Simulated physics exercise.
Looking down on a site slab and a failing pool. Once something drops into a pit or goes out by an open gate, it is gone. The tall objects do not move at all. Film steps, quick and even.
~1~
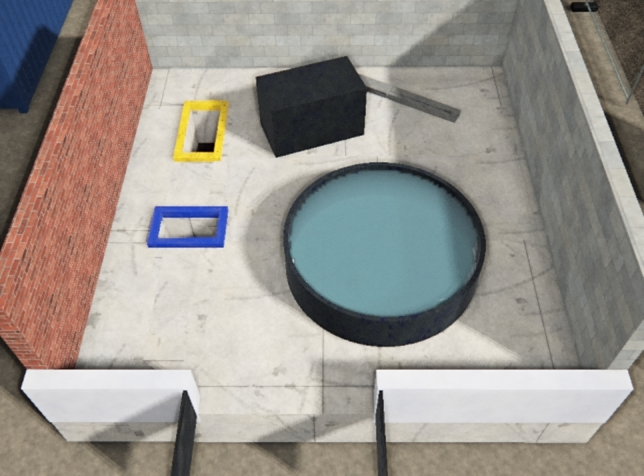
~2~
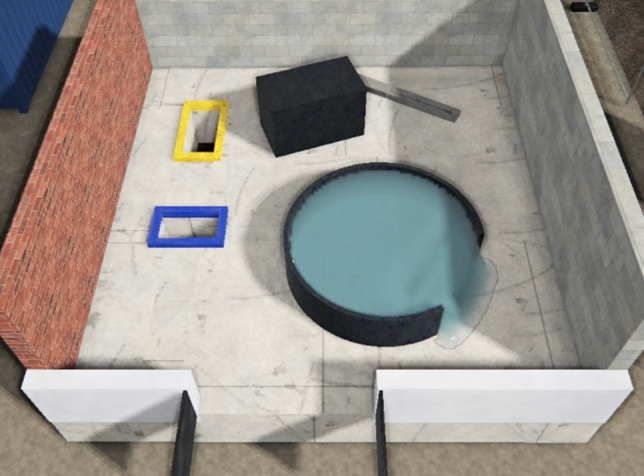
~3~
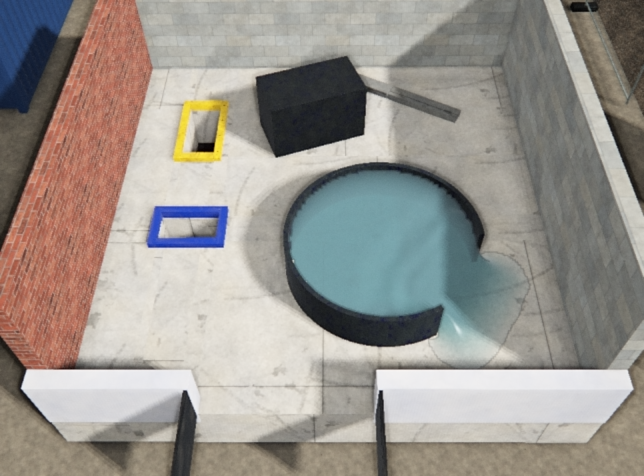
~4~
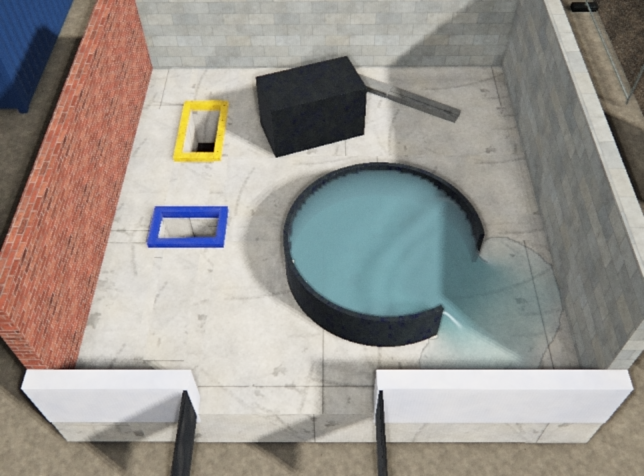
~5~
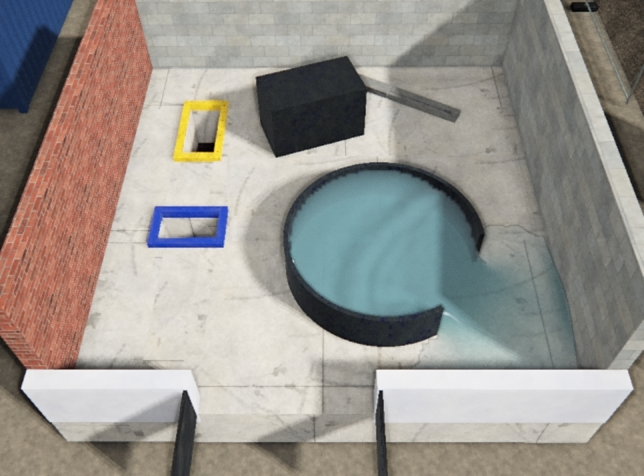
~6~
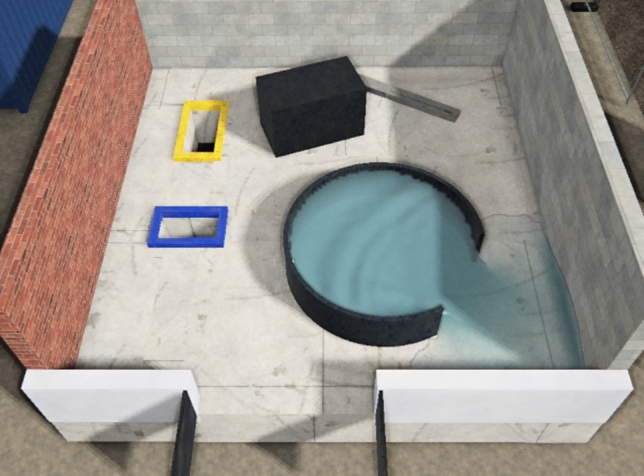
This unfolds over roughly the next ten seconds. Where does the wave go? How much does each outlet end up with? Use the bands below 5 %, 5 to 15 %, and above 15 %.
Once it settles, the gate ends up with 5 to 15 %, the blue pit ends up with below 5 %, the yellow pit ends up with below 5 %.
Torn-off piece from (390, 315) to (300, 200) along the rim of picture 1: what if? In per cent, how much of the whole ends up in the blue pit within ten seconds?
For blue, it comes to 6 percent.
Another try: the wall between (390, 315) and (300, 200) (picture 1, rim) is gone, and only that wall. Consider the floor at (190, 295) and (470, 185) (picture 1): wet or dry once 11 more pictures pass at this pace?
Submerged, waterless.
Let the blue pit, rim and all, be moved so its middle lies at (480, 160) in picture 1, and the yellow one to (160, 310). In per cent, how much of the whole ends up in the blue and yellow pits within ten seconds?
Blue share 10%, yellow share 2%.
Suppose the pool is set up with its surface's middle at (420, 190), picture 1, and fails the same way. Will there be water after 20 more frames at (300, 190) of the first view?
There: No water.
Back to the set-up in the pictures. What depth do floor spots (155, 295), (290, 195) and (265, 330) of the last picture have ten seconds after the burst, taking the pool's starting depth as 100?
Around 10, 8 and 4 percent, in that order.
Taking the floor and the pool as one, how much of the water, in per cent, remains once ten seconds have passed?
I reckon around 90 in a hundred.
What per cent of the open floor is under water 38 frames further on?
Roughly 75 per cent.
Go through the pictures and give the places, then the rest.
The first frame shows still water in the round pool at (384, 238).
In the second frame, the front is at (439, 341), out from the gap at (468, 292).
In the third frame, water pours out at (467, 294) and has run to (470, 365).
In the fourth frame, water pours out at (467, 295) and has run to (553, 274).
In the fifth frame, water pours out at (467, 295) and has run to a hidden place.
In the sixth frame, the front is at a hidden place, out from the gap at (467, 295).
A moment on, water covers 10 % of the floor; the gate 0 %, the blue pit 0 %, the yellow pit 0 %.
Next, water covers 20 % of the floor; the gate 0 %, the blue pit 0 %, the yellow pit 0 %.
Then, water covers 50 % of the floor; the gate 1 %, the blue pit 0 %, the yellow pit 0 %.
Later, water covers 75 % of the floor; the gate 6 %, the blue pit 0 %, the yellow pit 0 %.
In the end, water covers 95 % of the floor; the gate 10 %, the blue pit 0 %, the yellow pit 0 %.
